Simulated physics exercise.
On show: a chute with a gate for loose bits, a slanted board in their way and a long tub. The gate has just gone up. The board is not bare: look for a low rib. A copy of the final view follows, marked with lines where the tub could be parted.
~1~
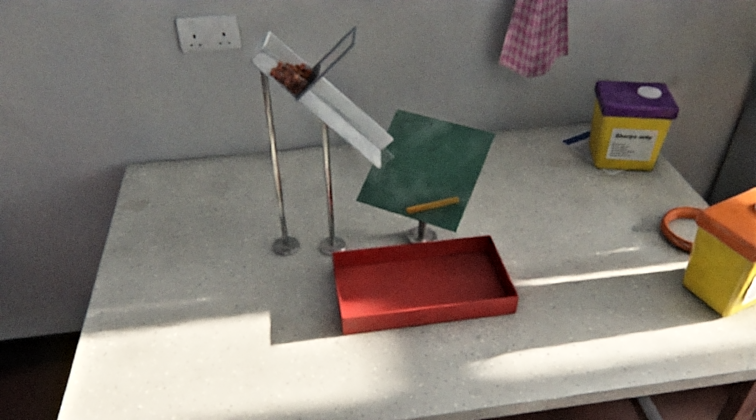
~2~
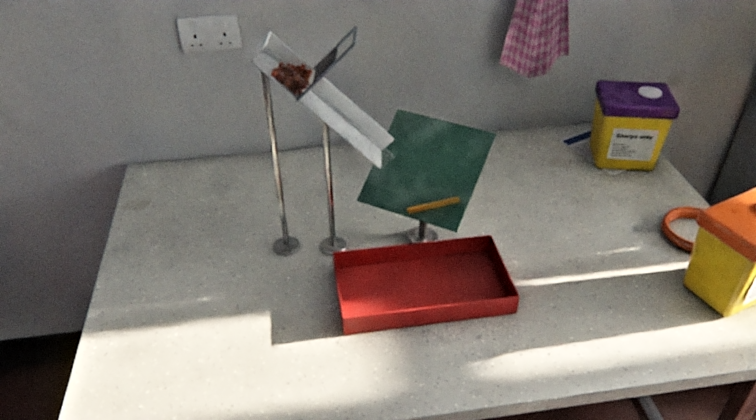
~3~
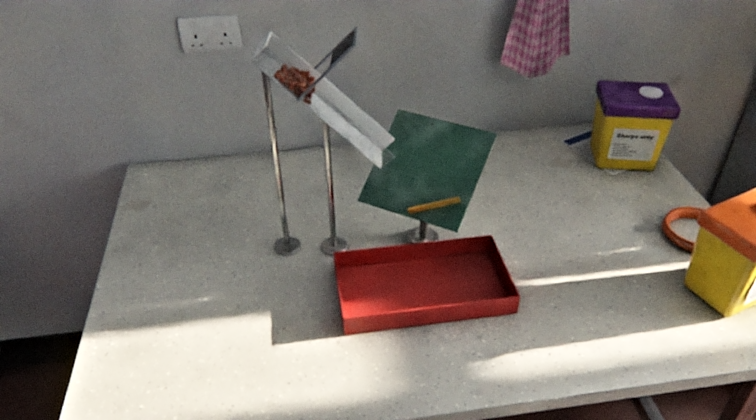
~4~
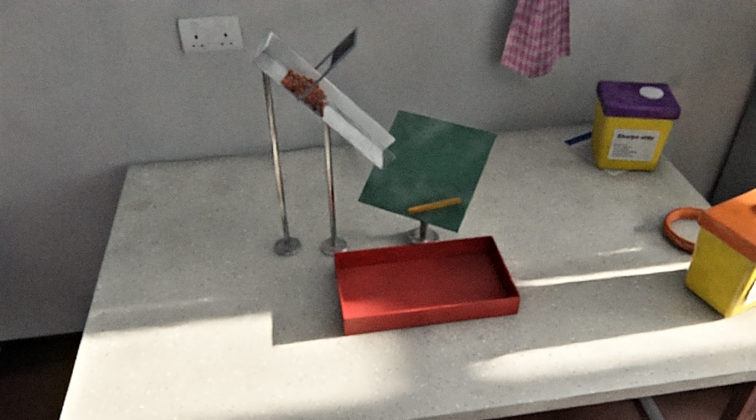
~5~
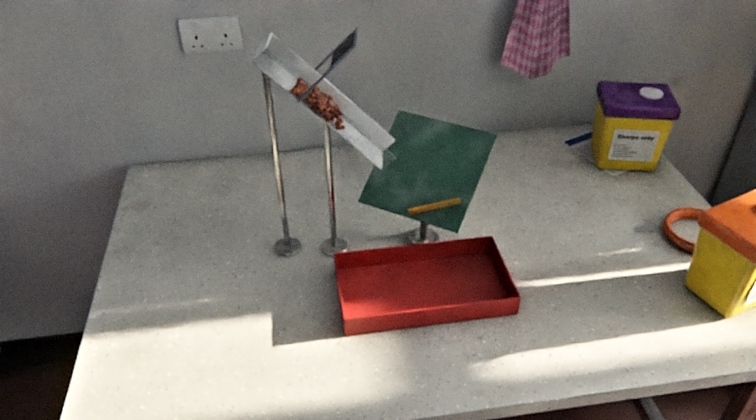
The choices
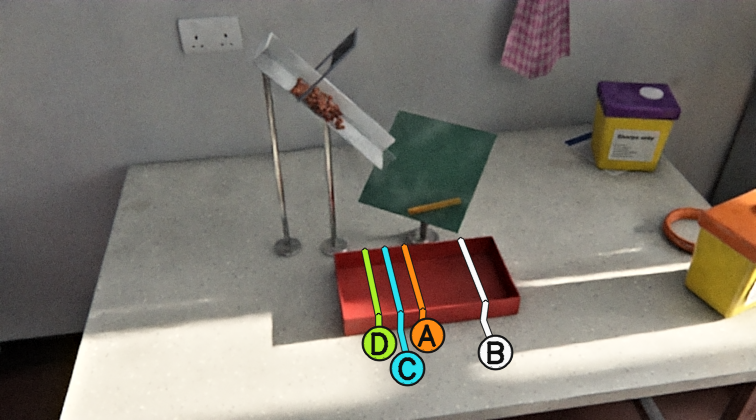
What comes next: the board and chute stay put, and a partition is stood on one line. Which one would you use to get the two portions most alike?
C is best.
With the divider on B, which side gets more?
More lands on the left.
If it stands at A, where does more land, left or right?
The left side.
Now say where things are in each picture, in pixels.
In the first frame, load behind the gate (293, 74), clay pellets; lip of the chute (380, 160), sloping fairly steeply.
In the second frame, middle of the board (426, 167), tilted fairly steeply; middle of its low edge (405, 216); of its high edge (446, 121).
In the third frame, front corners of the tub (344, 318) and (519, 296), empty; front of the load (309, 102).
In the fourth frame, middle of the load (308, 88); its front (322, 115), roughly a quarter of the way to the lip; rib from (460, 198) to (408, 210).
In the fifth frame, middle of the load (320, 100); its front (343, 128), roughly half of the way to the lip.
On the marked copy, line A crosses the front rim at (422, 309); line B crosses the front rim at (485, 302); line C crosses the front rim at (400, 312); line D crosses the front rim at (378, 315).
For line A, of what is caught, the larger part on the left of the divider, about a tenth on the right.
For line B, of what is caught, almost all on the left of the divider, just a few on the right.
For line C, of what is caught, roughly a third on the left of the divider, roughly half on the right.
For line D, of what is caught, about a tenth on the left of the divider, almost all on the right.
